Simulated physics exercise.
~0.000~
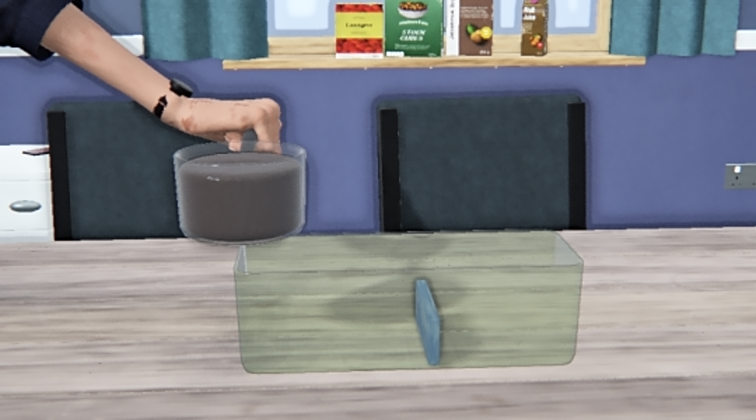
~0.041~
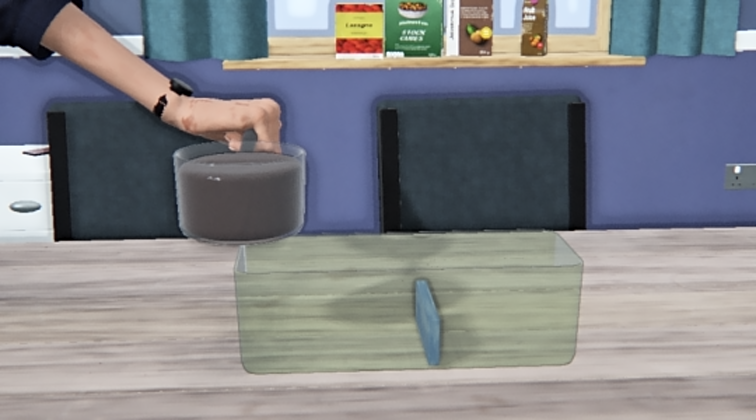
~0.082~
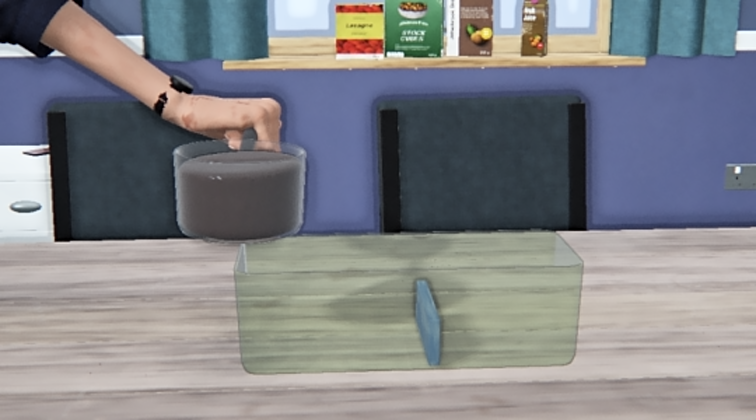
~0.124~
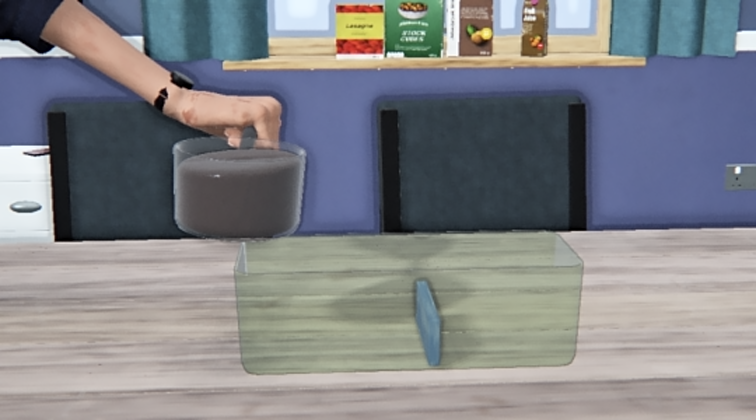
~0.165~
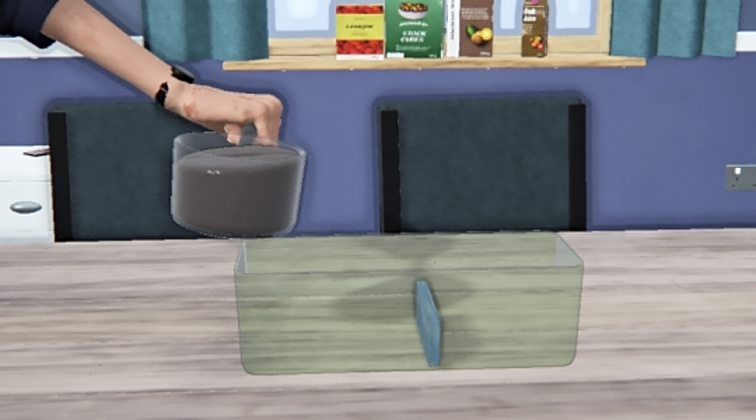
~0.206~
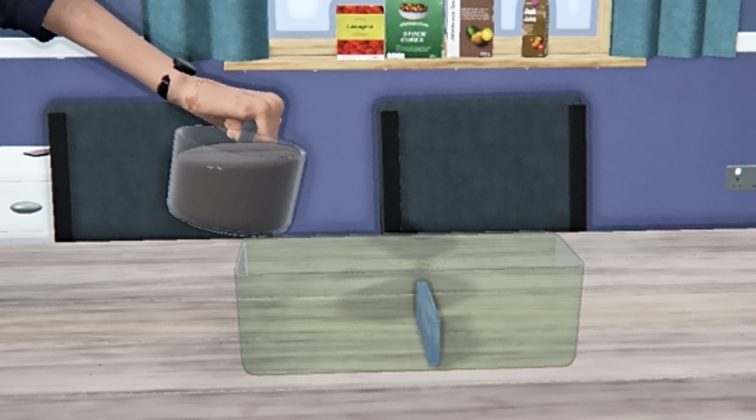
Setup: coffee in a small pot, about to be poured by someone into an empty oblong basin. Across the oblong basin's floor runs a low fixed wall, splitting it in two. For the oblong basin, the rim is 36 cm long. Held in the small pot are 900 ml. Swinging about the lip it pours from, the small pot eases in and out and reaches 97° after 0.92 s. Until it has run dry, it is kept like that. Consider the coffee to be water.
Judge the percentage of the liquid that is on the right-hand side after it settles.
My estimate is 18 %.
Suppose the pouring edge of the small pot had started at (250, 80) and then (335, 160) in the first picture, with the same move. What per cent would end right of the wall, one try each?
5 then 65 %.
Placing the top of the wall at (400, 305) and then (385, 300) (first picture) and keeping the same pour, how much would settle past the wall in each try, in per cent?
Roughly 65 per cent, then 80 per cent.
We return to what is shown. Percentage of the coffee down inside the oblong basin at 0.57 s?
Around 4 percent.
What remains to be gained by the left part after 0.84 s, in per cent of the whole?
It comes to near 34 per cent.
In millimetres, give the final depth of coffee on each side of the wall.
I'd expect close to 28 mm on the left and close to 8 mm on the right.
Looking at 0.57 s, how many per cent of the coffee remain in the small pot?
Some 70 % of it is still there.
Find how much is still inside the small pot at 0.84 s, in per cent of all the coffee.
Remaining share: Approx. 16 %.
Then, 0.57 s in, the tilt is 66° and 70 per cent is still to pour, 4 is left of the wall and 0 right of it.
Then, 0.84 s in, the tilt is 95° and 17 per cent is still to pour, 48 is left of the wall and 9 right of it.
Then, 1.12 s in, the tilt is 97° and 3 per cent is still to pour, 78 is left of the wall and 14 right of it.
Then, 1.42 s in, the tilt is 97° and 0 per cent is still to pour, 82 is left of the wall and 16 right of it.
Finally, 81 per cent lies left of the wall, 18 right of it and 1 outside.
